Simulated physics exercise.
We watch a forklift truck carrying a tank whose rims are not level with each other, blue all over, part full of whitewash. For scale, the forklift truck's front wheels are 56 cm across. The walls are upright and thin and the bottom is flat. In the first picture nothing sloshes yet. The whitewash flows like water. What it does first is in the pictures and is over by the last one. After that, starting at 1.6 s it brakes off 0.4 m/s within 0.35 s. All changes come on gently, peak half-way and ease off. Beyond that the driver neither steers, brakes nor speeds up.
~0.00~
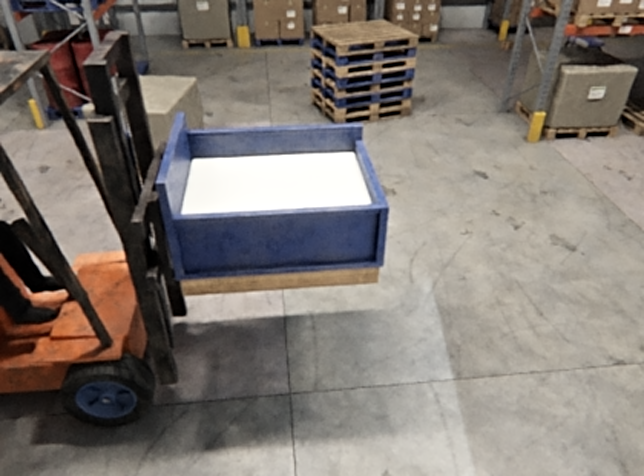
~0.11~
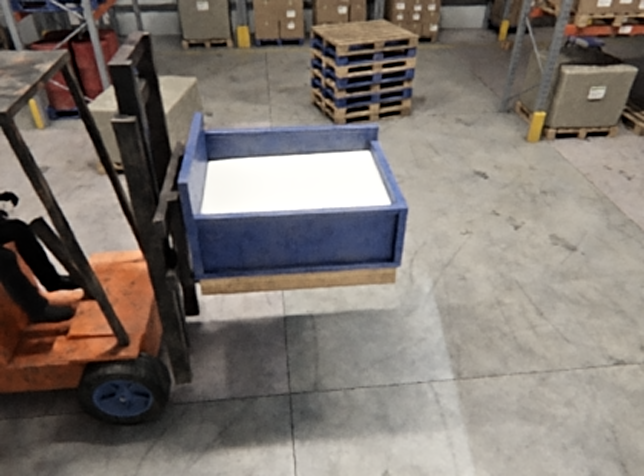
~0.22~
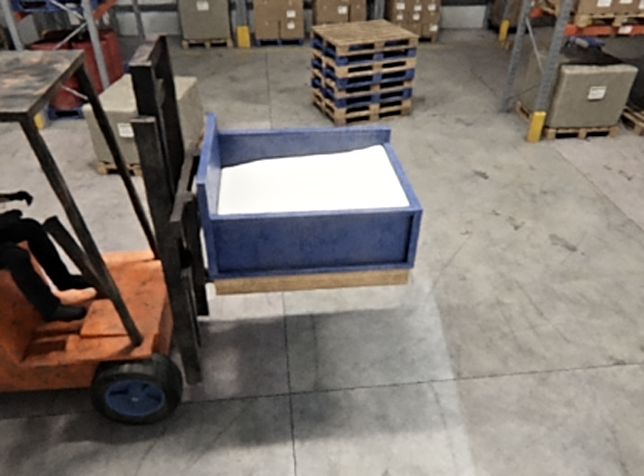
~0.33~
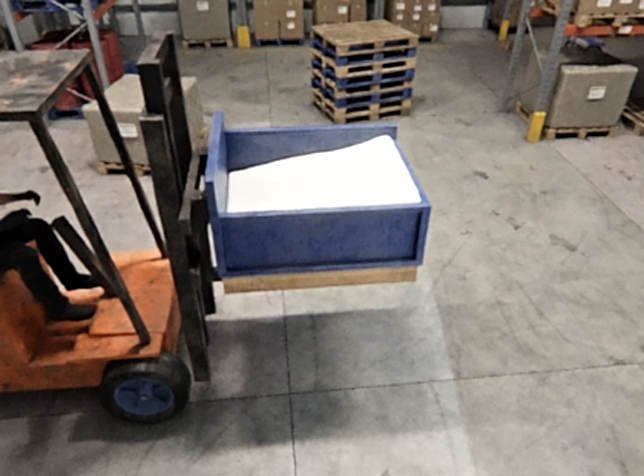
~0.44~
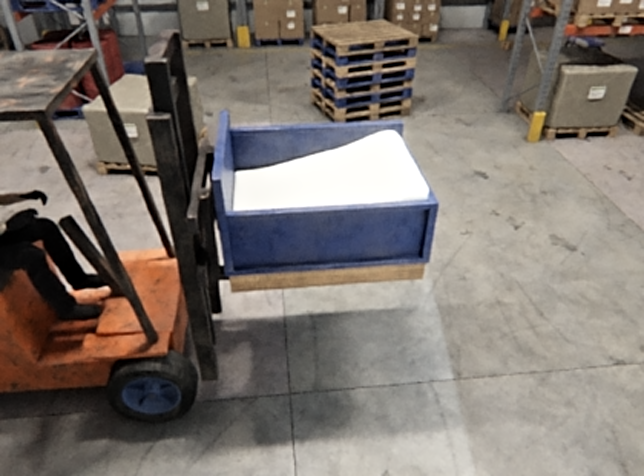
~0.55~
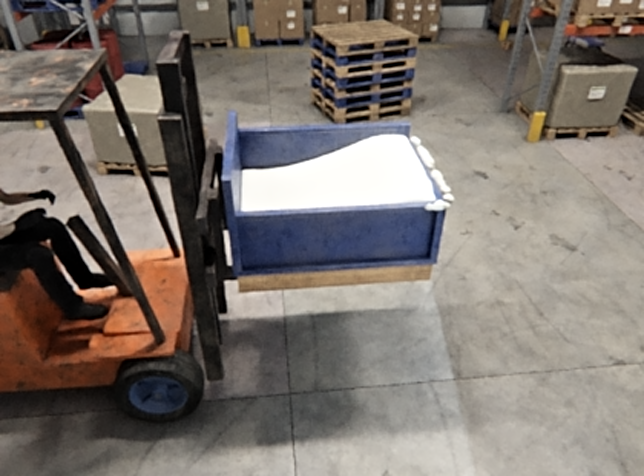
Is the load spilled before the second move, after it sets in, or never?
Answer: Before.
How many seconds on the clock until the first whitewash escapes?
At about 0.8 s.
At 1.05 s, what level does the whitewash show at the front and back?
About 24 cm in front and 40 cm behind.
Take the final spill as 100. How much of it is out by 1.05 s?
Some 10 per cent by then.
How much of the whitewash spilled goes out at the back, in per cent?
About 0 per cent.
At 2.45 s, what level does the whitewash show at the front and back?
About 28 cm in front and 26 cm behind.
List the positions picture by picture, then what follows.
Level at the front (345, 156); level at the back (202, 163); still flat; the front is on the right, levels are read along the far wall; a wheel hub at (105, 405), in the first picture.
Level at the front (361, 157); level at the back (218, 163); still flat, in the second picture.
Level at the front (374, 151); level at the back (232, 171); rising 6° towards the front, in the third picture.
Level at the front (381, 141); level at the back (239, 175); rising 12° towards the front, in the fourth picture.
Level at the front (387, 137); level at the back (245, 174); rising 14° towards the front, in the fifth picture.
Level at the front (394, 140); level at the back (253, 174); rising 13° towards the front; a wheel hub at (157, 401), in the sixth picture.
After 1.05 s front 23 cm, middle 27 cm, back 40 cm above the floor; the loss stands at 1 per cent, over the front.
After 1.75 s front 39 cm, middle 28 cm, back 23 cm above the floor; the loss stands at 1 per cent, mostly over the front, some over the near side.
After 2.45 s front 27 cm, middle 30 cm, back 27 cm above the floor; the loss stands at 6 per cent, over the front.
After 4.93 s the loss stands at 9 per cent, over the front; the first of it left at about 0.75 s, and the second move began at 1.6 s.
